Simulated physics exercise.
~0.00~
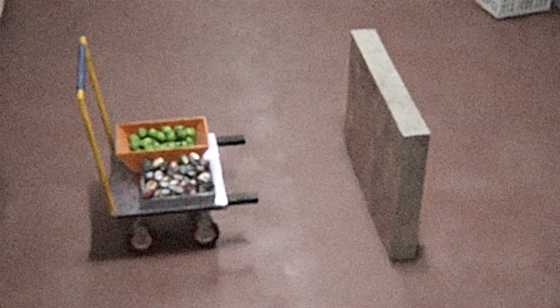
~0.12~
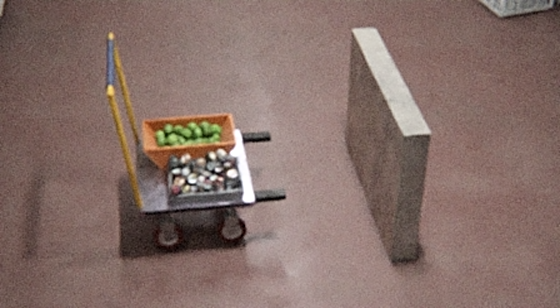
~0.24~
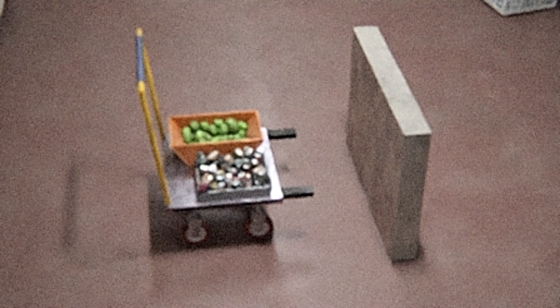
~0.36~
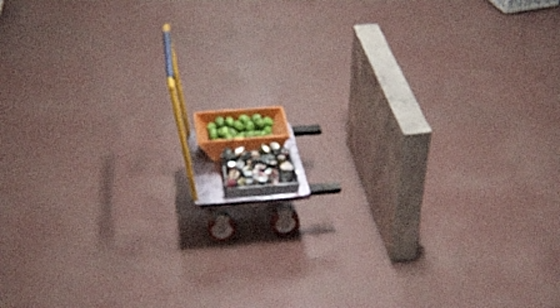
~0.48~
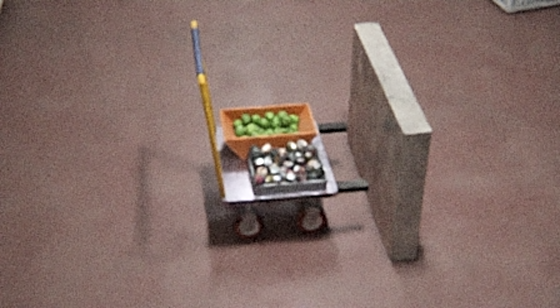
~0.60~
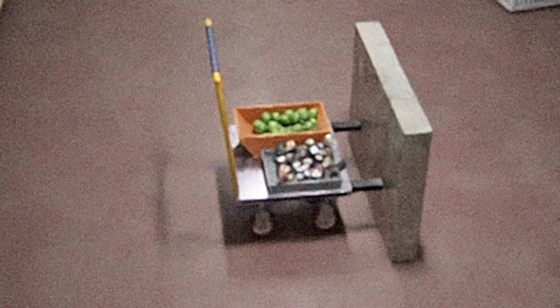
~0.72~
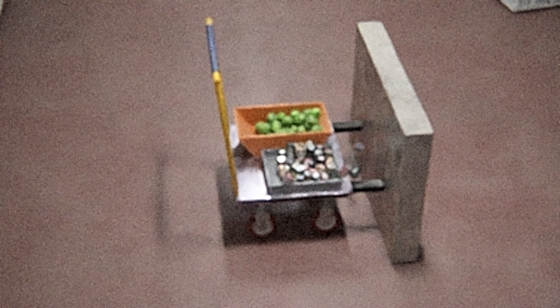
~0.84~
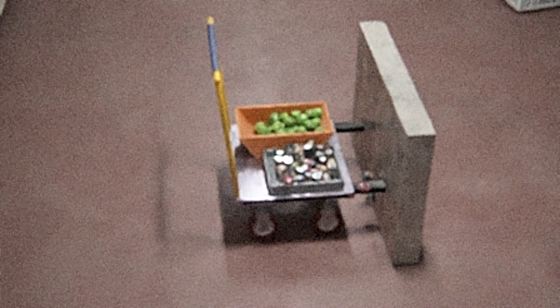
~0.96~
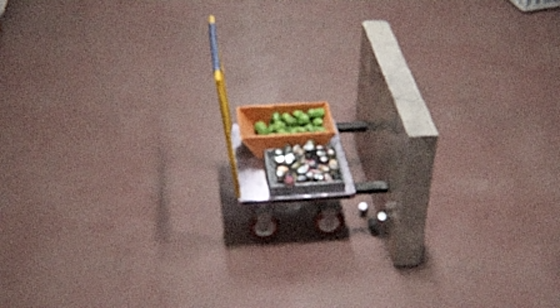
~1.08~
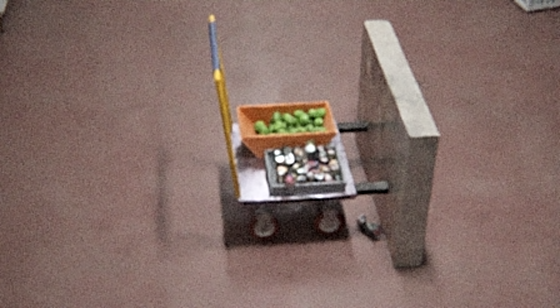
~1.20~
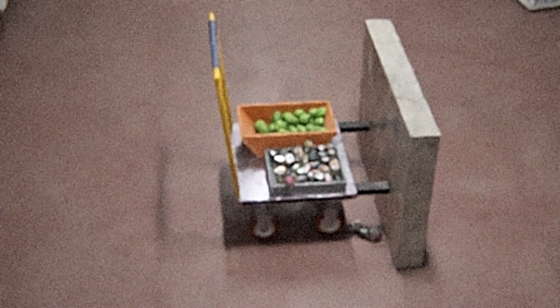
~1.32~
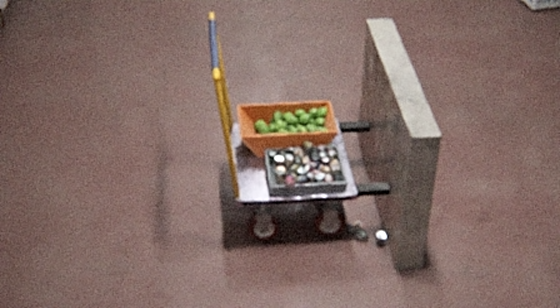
A trolley rolls right into a wall, and a few small cans spill onto the floor.
